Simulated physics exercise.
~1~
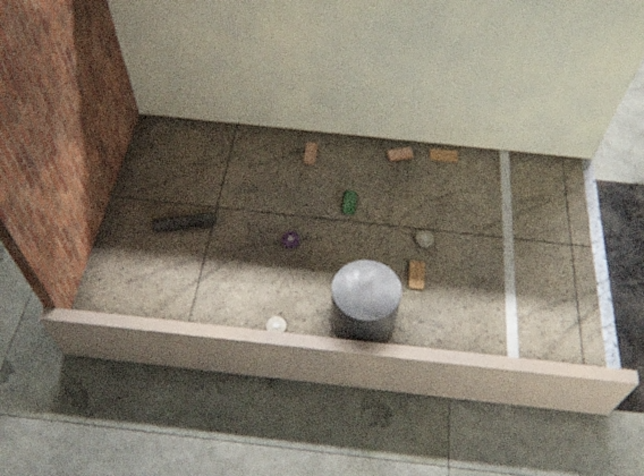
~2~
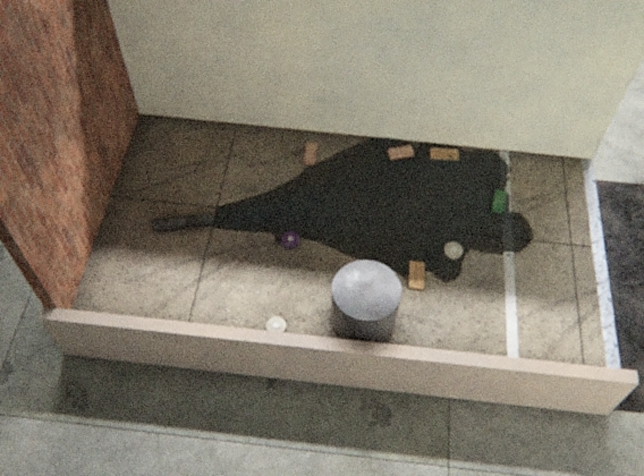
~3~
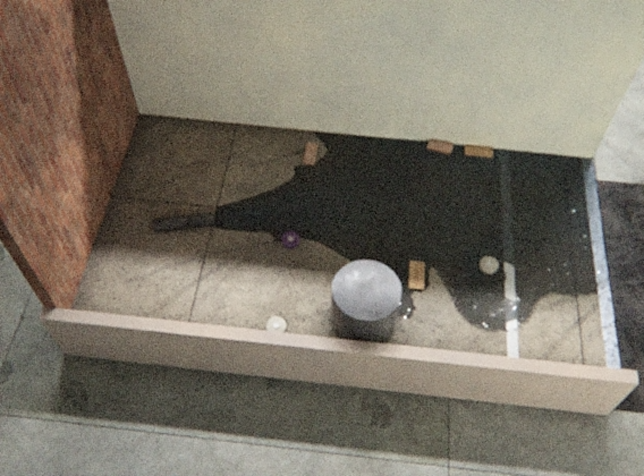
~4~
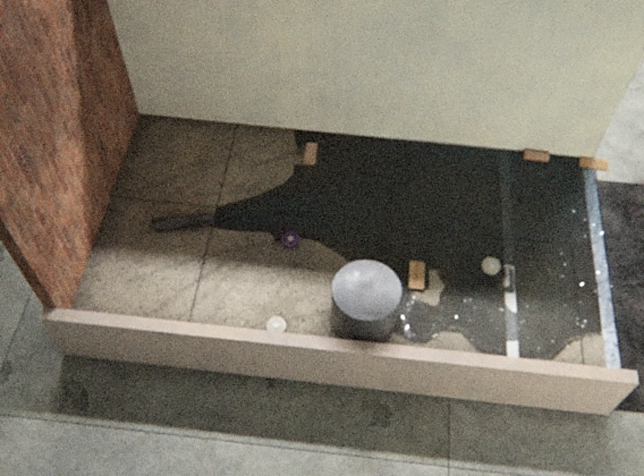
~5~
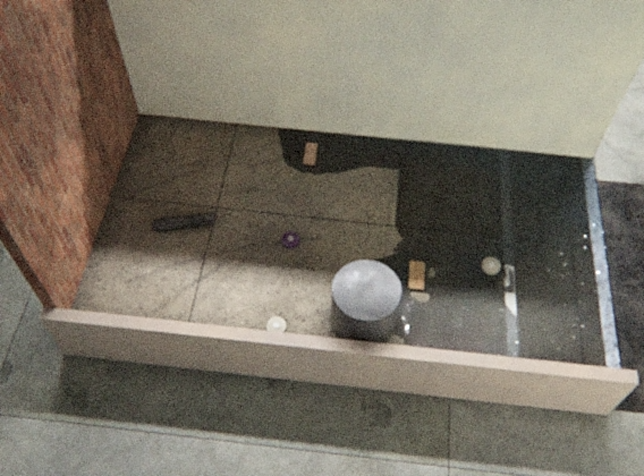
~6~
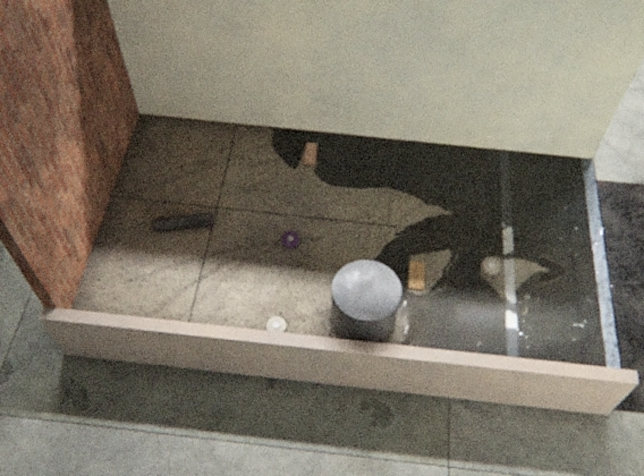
A grey cylinder stands near the front of a shallow, tiled tray seen from above, with a reddish wall at left, a pale wall behind and a white stripe toward the right. Small orange-brown blocks, a green block, a purple lid and whitish lids lie scattered about. Dark water shoots from a pipe end at left and spreads rightward, carrying the green block to the stripe and then out of sight. Two blocks by the back wall drift right past the stripe and disappear. The jet stops, and the water draws back from the left, leaving the purple lid near where it began, short of the stripe, and dark wet patches at right.
